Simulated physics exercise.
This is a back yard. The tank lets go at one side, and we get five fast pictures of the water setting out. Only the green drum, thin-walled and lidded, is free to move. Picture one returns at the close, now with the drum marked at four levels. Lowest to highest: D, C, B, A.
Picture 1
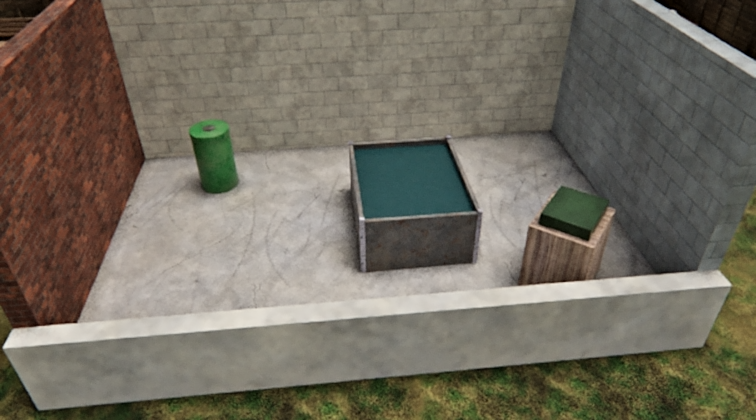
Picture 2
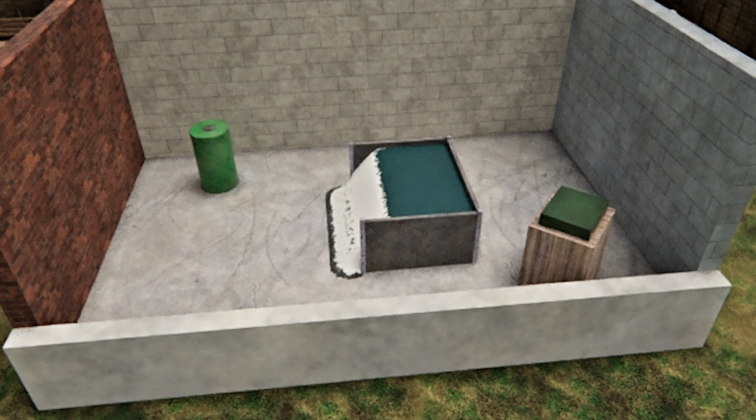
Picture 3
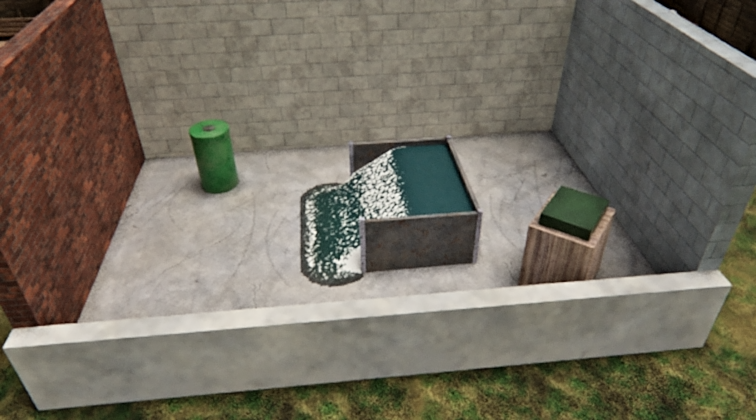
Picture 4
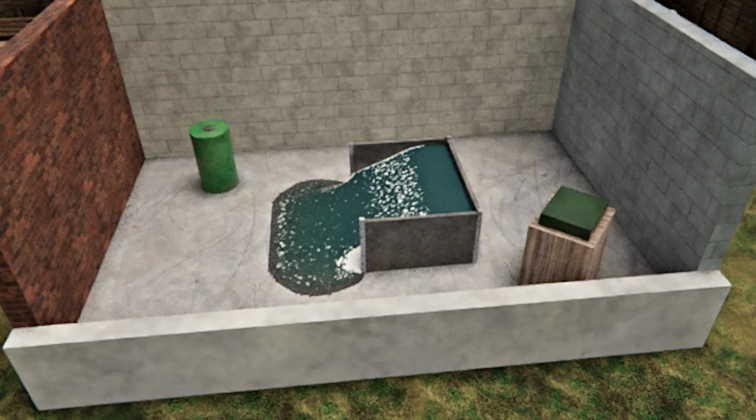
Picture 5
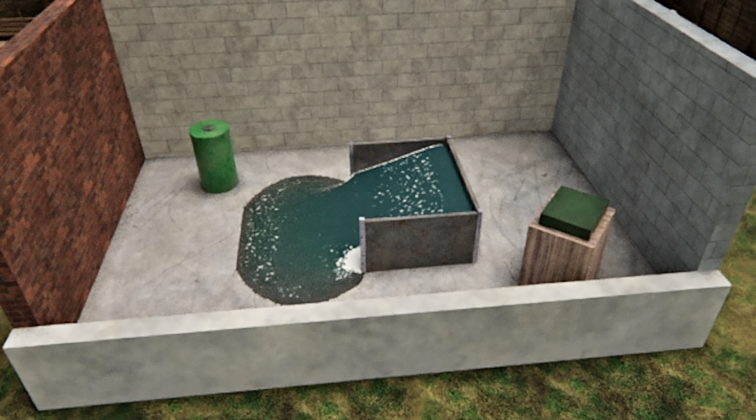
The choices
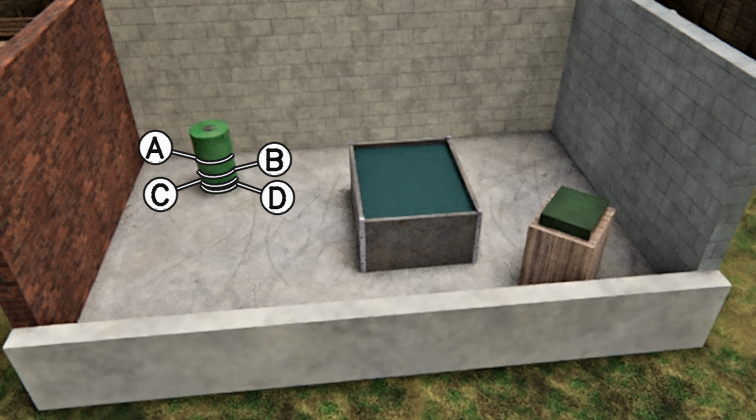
In this clip, the left side of a full tank opens in a walled yard and water pours out, spreading leftward across the concrete floor in a widening pool, while the green drum and the wooden stand stay still.
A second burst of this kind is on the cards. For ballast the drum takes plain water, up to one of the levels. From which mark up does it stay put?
It is B.
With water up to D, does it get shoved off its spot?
Yes, that goes wrong.
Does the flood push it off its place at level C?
Yes.
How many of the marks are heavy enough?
Two of them.
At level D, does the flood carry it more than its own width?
Yes.
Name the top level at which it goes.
Here it is level C.
In white, A at (212, 163); B at (215, 176); C at (217, 186); D at (218, 191); from the bottom up D, C, B, A.
For level A, it does not move.
For level B, it does not move.
For level C, it is pushed about its own width away.
For level D, it is pushed about 3 times its own width away.
